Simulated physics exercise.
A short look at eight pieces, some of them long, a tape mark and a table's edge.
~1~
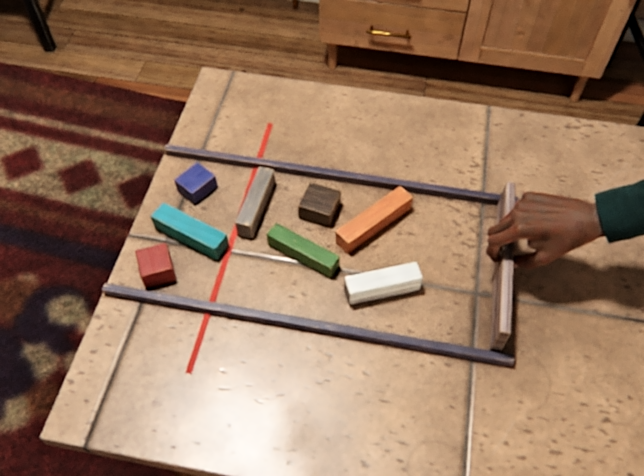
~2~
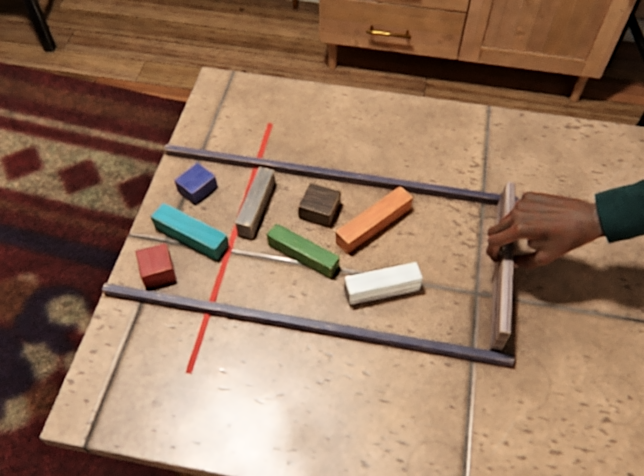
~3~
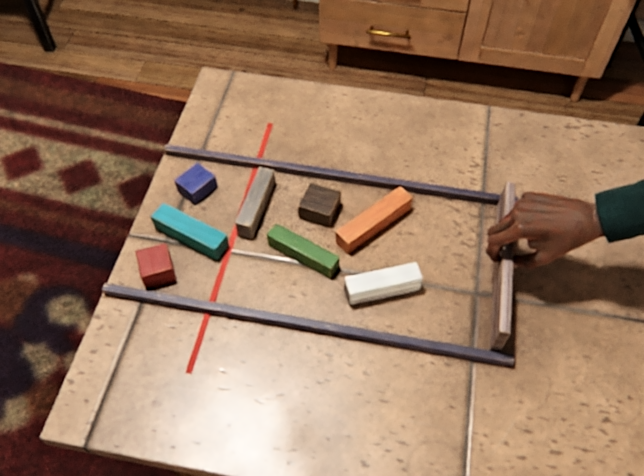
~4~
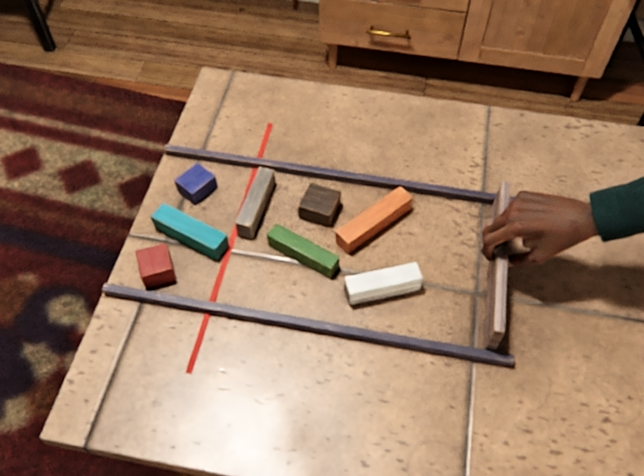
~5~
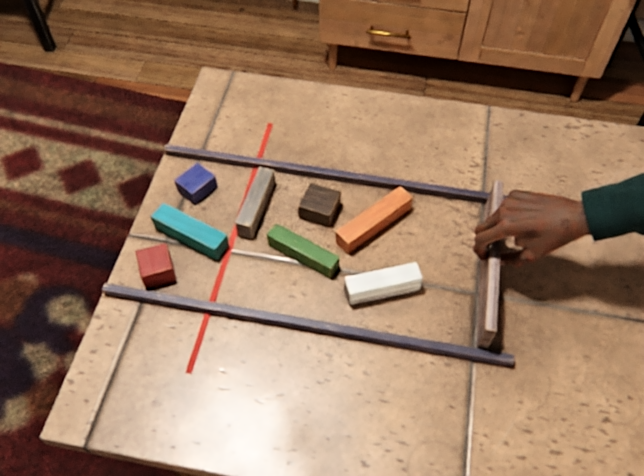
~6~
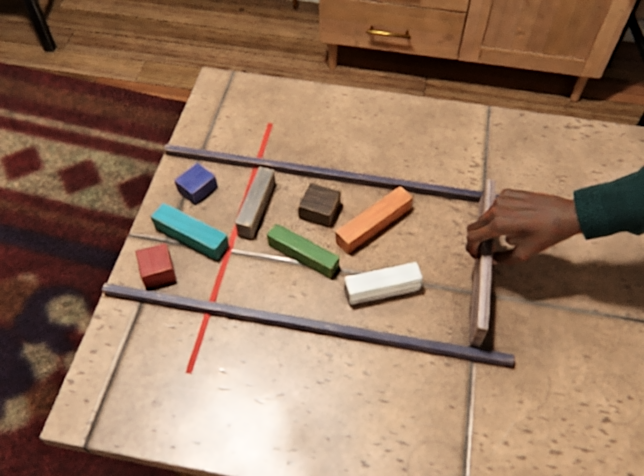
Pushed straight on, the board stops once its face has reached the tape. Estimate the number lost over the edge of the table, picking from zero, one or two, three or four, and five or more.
The number going over the edge will be nought.
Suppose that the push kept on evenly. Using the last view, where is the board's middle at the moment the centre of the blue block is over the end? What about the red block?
The middle is at (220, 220) when it's the blue block, and at (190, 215) when it's the red block.
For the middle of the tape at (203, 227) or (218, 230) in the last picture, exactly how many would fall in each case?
1 and 0.
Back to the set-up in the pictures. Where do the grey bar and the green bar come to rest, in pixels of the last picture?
First: About (182, 178); second: About (192, 217).
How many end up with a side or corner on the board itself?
It adds up to 2.
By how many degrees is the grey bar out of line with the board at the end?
Angle: Close to 35 degrees.
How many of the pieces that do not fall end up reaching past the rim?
The total here is 1.
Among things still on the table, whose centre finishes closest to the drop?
The blue block finishes closest.
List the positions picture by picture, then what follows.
In the first frame, red block (156, 266); blue block (196, 183); turquoise stick (190, 231); board (503, 263); tape (235, 232).
In the second frame, blue block (196, 183); green bar (303, 250).
In the third frame, turquoise stick (190, 231); grey bar (256, 202).
In the fourth frame, red block (156, 266); orange bar (374, 220).
In the fifth frame, blue block (196, 183); board (491, 261).
In the sixth frame, red block (156, 266); blue block (196, 183); turquoise stick (190, 231); board (483, 260); tape (235, 232).
Early on, none off yet; red block at rest near (156, 266); blue block at rest near (196, 183); turquoise stick at rest near (190, 231).
Finally, the number that fall off is zero.
